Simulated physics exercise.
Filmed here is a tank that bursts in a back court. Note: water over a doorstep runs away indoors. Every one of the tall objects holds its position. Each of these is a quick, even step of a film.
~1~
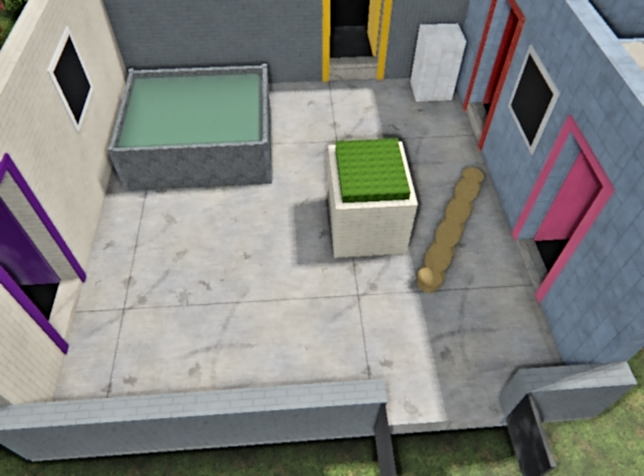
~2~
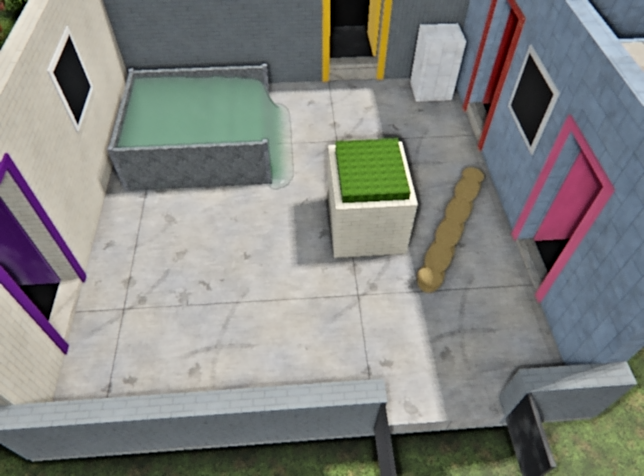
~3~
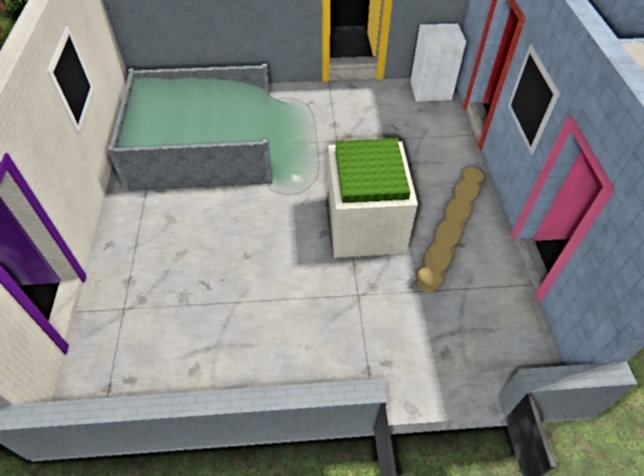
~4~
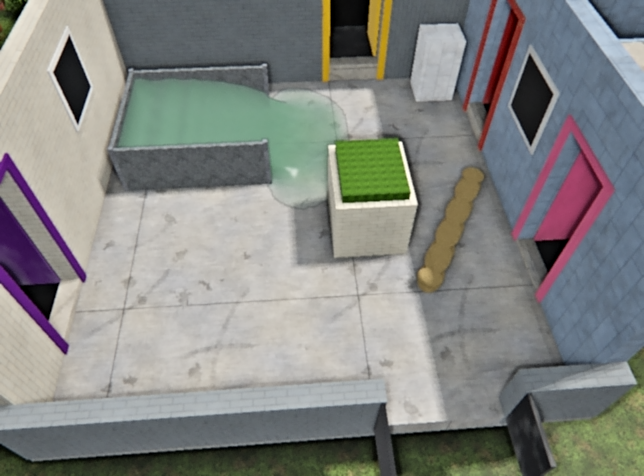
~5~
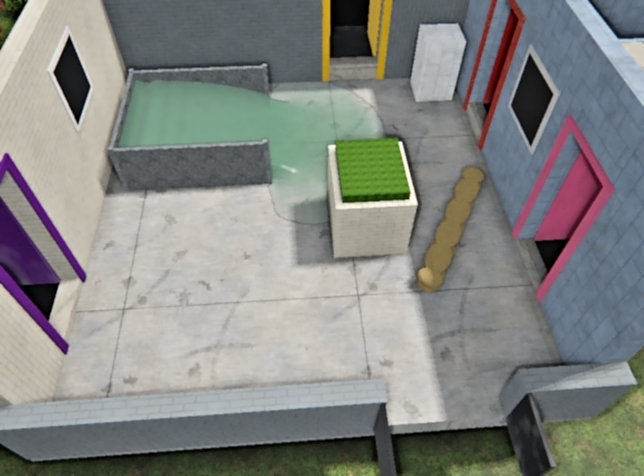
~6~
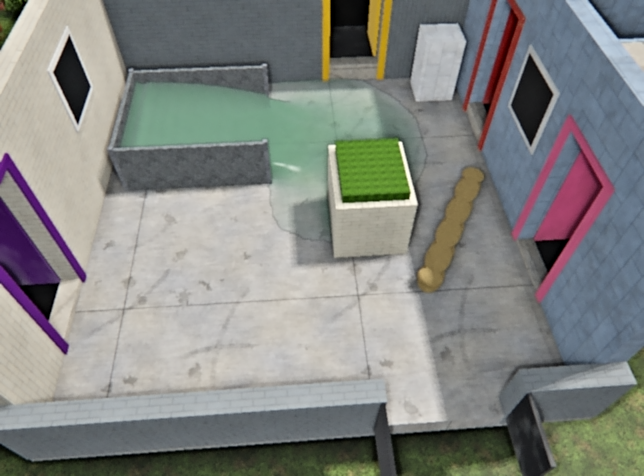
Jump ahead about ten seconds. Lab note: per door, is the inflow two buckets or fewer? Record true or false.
Purple door true; red door false; pink door true; yellow door true.
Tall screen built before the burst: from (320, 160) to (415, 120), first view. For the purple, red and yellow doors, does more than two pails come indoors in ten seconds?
Taking them in turn, the purple one is spared, the red one is flooded and the yellow one is flooded.
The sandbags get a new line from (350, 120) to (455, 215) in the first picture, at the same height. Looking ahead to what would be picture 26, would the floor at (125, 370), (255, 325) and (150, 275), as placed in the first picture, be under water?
Results in turn: Unreached, then reached, then unreached.
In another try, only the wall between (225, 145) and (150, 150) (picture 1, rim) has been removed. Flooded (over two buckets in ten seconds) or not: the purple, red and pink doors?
In that case the purple one breaks the limit, the red one stays within bounds and the pink one breaks the limit.
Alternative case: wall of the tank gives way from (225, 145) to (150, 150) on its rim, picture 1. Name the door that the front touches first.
That one is the door marked purple.
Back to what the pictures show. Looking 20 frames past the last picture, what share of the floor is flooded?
Close to 55 in a hundred, I think.
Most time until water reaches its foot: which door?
The purple door.
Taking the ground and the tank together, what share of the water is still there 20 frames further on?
92 % or so.
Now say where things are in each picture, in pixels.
The first picture shows the water tank at (195, 109) is whole and still.
In the second picture, water pours out at (266, 131) and has run to (273, 186).
In the third picture, the front is at (301, 187), out from the gap at (266, 132).
In the fourth picture, the front is at (314, 201), out from the gap at (266, 133).
In the fifth picture, the front is at a hidden place, out from the gap at (266, 134).
In the sixth picture, water pours out at (266, 134) and has run to (421, 157).
A moment on, water covers 35 % of the floor; the purple door not reached, the red door under two buckets in, the pink door not reached, the yellow door wet at the sill, nothing in.
Next, water covers 45 % of the floor; the purple door not reached, the red door far over two buckets in, the pink door wet at the sill, nothing in, the yellow door wet at the sill, nothing in.
Then, water covers 55 % of the floor; the purple door not reached, the red door far over two buckets in, the pink door wet at the sill, nothing in, the yellow door wet at the sill, nothing in.
Later, water covers 85 % of the floor; the purple door not reached, the red door far over two buckets in, the pink door wet at the sill, nothing in, the yellow door wet at the sill, nothing in.
In the end, water covers 90 % of the floor; the purple door under two buckets in, the red door far over two buckets in, the pink door wet at the sill, nothing in, the yellow door wet at the sill, nothing in.
